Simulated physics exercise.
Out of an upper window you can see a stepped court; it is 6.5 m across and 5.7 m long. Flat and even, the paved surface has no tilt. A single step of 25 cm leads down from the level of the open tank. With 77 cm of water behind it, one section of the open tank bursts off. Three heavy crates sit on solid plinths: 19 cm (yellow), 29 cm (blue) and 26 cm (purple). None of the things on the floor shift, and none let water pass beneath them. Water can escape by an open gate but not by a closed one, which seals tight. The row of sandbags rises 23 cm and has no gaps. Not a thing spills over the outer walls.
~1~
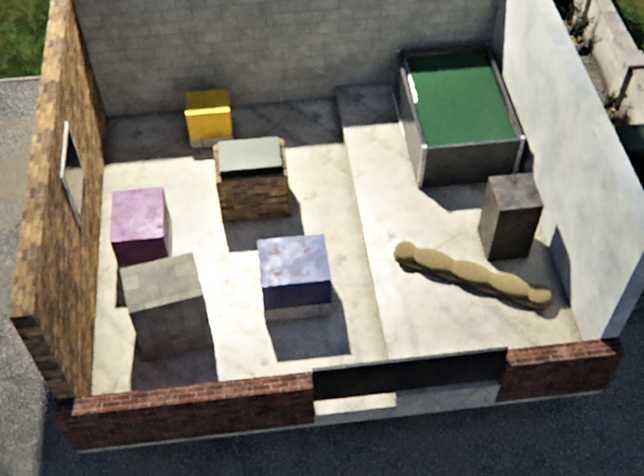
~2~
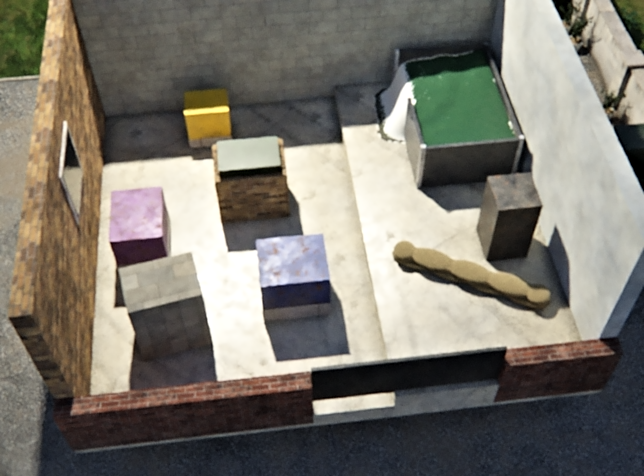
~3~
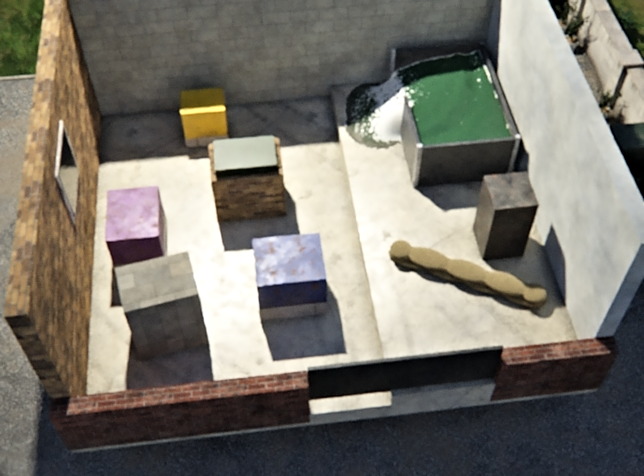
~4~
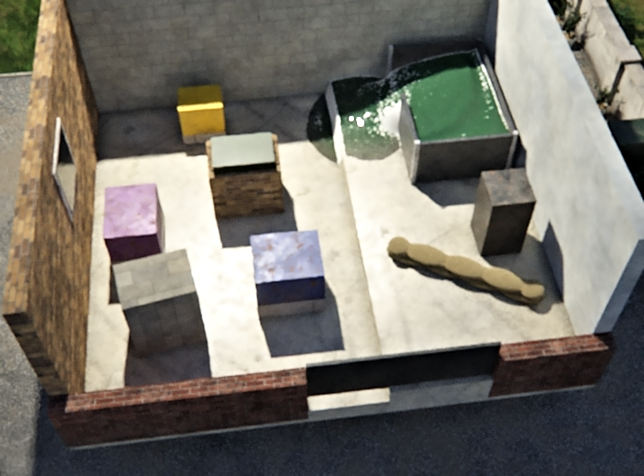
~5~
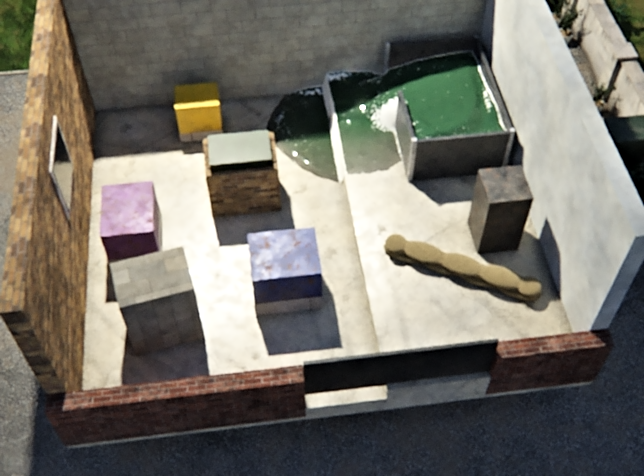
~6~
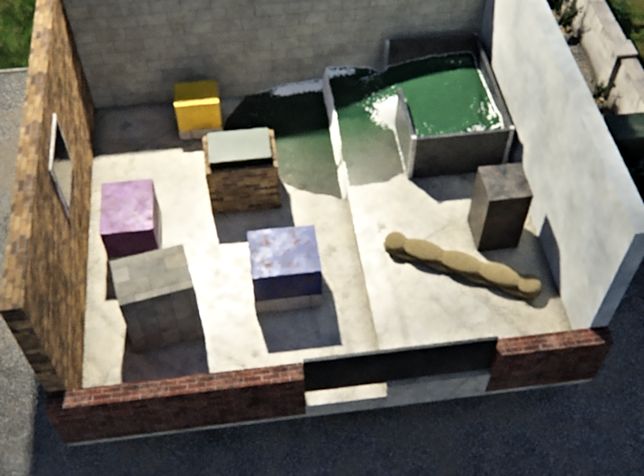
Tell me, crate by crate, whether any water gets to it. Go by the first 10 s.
Here it is: Yellow crate, water gets to it; blue crate, no water gets to it; purple crate, water gets to it.
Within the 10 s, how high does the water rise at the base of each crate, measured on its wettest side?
Topping out, yellow sees 48, blue sees 18 and purple sees 36, all in cm.
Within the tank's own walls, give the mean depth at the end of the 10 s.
7 cm.
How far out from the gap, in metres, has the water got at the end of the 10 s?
Around 6.8 metres.
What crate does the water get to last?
That would be the purple one.
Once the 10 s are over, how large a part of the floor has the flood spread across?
Some 70 per cent of the floor is wet.
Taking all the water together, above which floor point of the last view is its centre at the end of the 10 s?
I'd put it close to (252, 219).
A moment later water covers 30 % of the floor and is deepest (55 cm) near (226, 114); yellow plinth reached, blue plinth not reached, purple plinth not reached.
Soon after water covers 40 % of the floor and is deepest (44 cm) near (225, 99); yellow plinth reached, blue plinth reached, purple plinth reached.
Next water covers 50 % of the floor and is deepest (32 cm) near (93, 175); yellow plinth reached, blue plinth reached, purple plinth reached.
Later on water covers 70 % of the floor and is deepest (22 cm) near (96, 111); yellow plinth reached, blue plinth reached, purple plinth reached.
At the end water covers 70 % of the floor and is deepest (17 cm) near (164, 249); highest at the yellow plinth 48 cm, highest at the blue plinth 18 cm, highest at the purple plinth 36 cm.
